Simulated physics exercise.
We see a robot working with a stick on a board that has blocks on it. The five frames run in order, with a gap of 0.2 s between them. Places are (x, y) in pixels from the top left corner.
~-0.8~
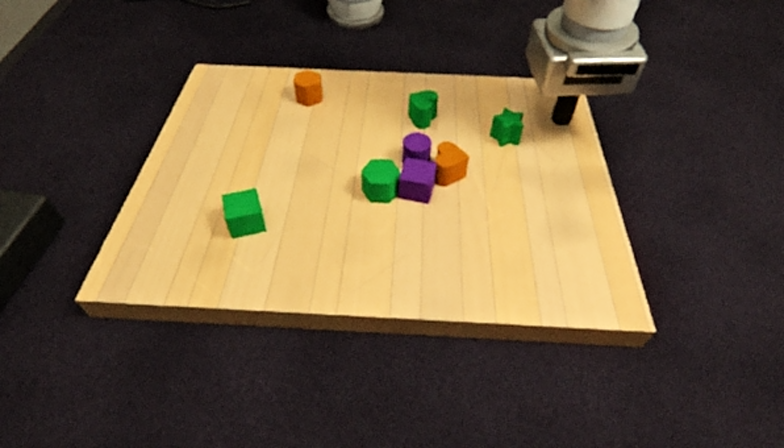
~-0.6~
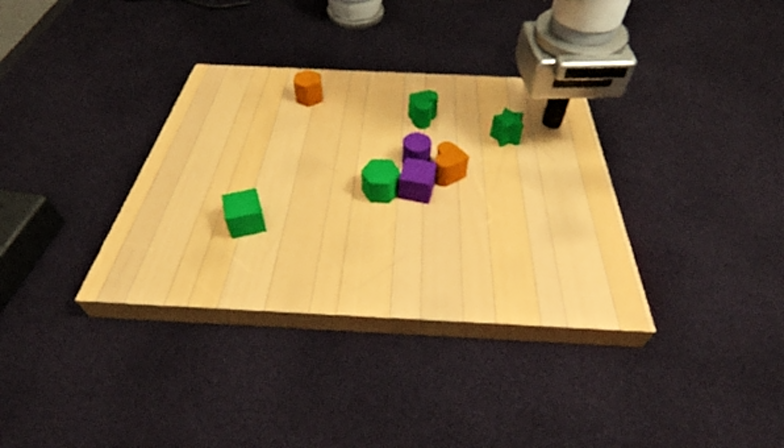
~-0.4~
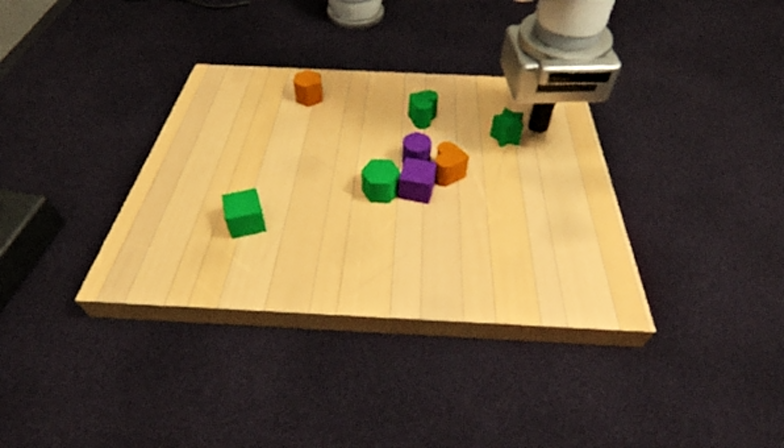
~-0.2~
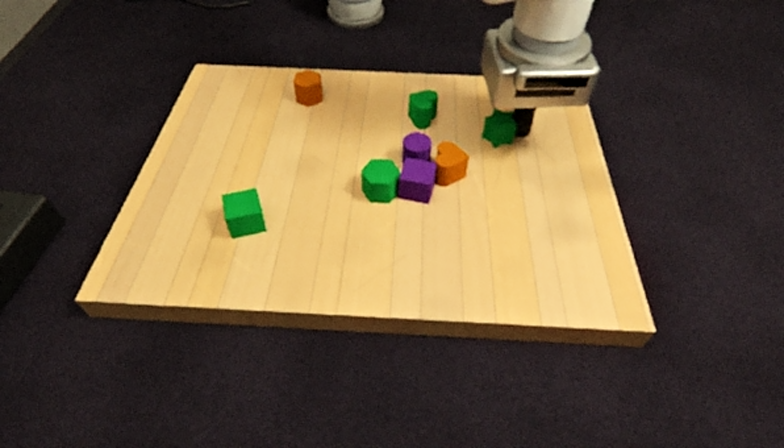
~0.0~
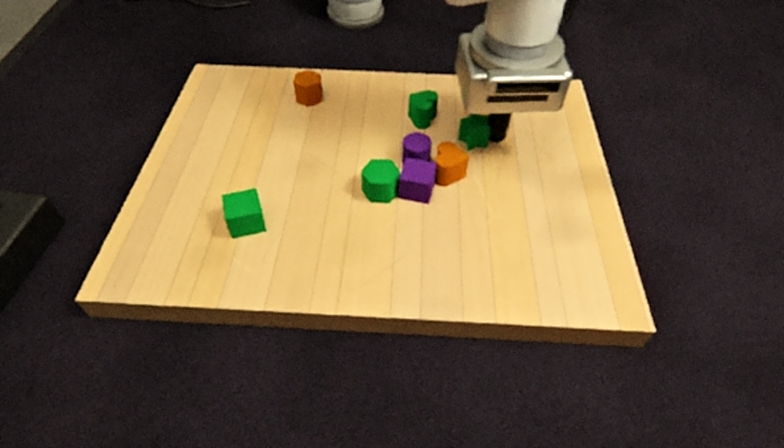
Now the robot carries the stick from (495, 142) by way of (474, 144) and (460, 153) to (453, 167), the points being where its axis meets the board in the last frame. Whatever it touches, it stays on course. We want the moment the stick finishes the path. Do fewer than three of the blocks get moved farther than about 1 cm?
Yes - that is the case.
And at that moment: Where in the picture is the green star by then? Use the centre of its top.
Around pixel (445, 122).
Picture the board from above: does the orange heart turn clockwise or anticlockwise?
Turns anticlockwise.
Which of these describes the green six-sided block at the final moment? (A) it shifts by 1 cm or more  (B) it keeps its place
The answer is B.
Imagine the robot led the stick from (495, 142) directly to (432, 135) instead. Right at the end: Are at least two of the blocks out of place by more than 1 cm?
Yes - that is the case.
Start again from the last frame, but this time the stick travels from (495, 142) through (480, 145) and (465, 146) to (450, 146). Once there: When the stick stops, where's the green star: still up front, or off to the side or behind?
It will keep going ahead of the stick.
What follows on the original path. Halfway along, stick (466, 142); green star (448, 122), turned 20° clockwise.
At the end, stick (453, 161); green six-sided block in place; purple round block in place; purple square (417, 173), turned 15° clockwise; orange heart (449, 163), turned 20° anticlockwise; green star (445, 122), turned 35° clockwise.
